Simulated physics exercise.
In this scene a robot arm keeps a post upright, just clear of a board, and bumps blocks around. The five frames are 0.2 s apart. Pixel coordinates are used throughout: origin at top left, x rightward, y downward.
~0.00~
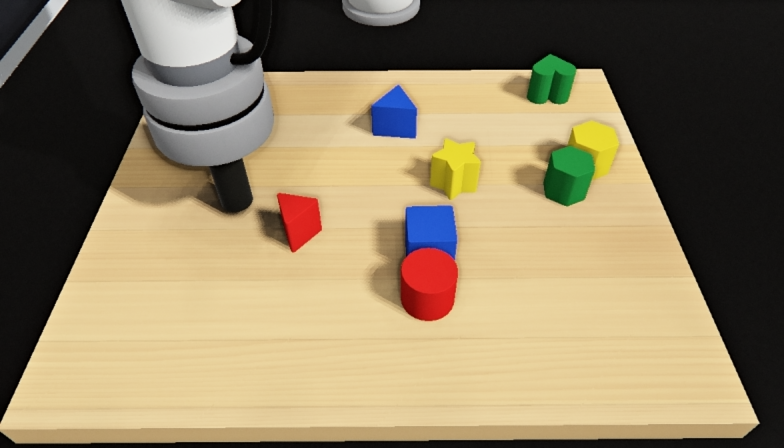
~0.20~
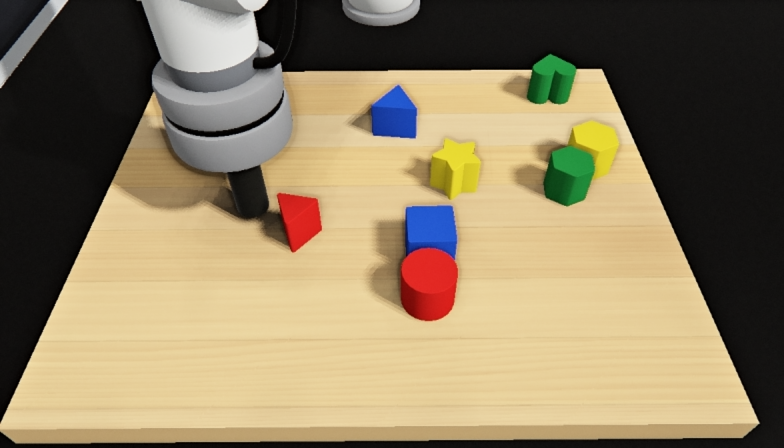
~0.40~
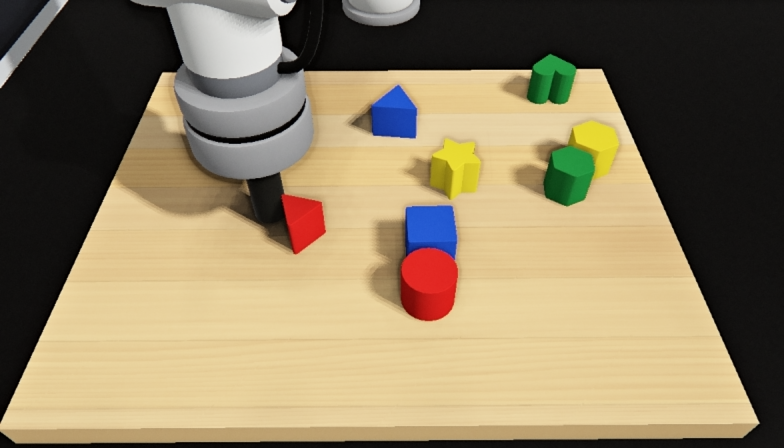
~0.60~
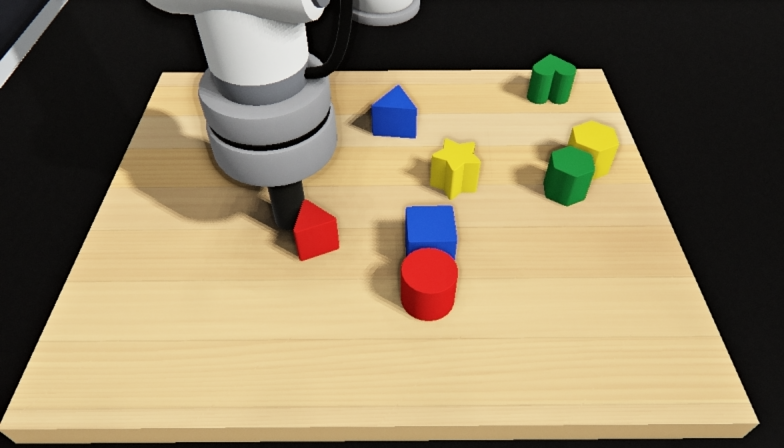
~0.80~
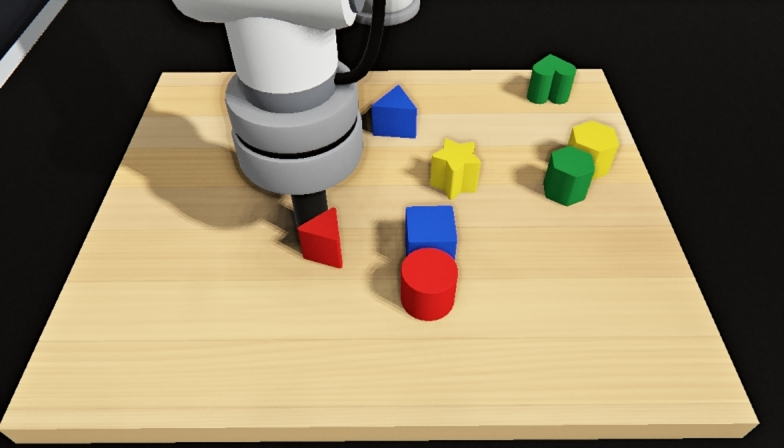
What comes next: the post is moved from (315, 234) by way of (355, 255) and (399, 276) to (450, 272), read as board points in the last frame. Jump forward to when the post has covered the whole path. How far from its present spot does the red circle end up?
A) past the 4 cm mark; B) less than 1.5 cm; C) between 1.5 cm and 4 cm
Correct choice: C.
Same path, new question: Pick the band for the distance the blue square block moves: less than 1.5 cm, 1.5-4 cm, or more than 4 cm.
My prediction: Between 1.5 and 4 cm.
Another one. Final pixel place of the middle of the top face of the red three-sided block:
The middle of the upper face of the red three-sided block will lie at about (353, 258) in the picture.
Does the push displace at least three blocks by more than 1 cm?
I expect so.
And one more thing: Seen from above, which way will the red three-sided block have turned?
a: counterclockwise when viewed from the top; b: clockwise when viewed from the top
The one that fits is b, clockwise when viewed from the top.
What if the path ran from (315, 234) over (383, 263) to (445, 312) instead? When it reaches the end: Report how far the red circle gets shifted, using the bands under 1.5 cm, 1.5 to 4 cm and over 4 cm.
Once the path is done, the red circle lies more than 4 cm from its present place.
The first path, step by step. One third of the way, post (354, 248); red three-sided block (349, 251), turned 55° clockwise.
Two thirds of the way, post (400, 269); red three-sided block (353, 258), turned 70° clockwise; red circle (435, 273); blue square block (435, 222).
At the end, post (451, 264); red three-sided block (353, 258), turned 70° clockwise; red circle (460, 282); blue square block (458, 211), turned 70° anticlockwise.
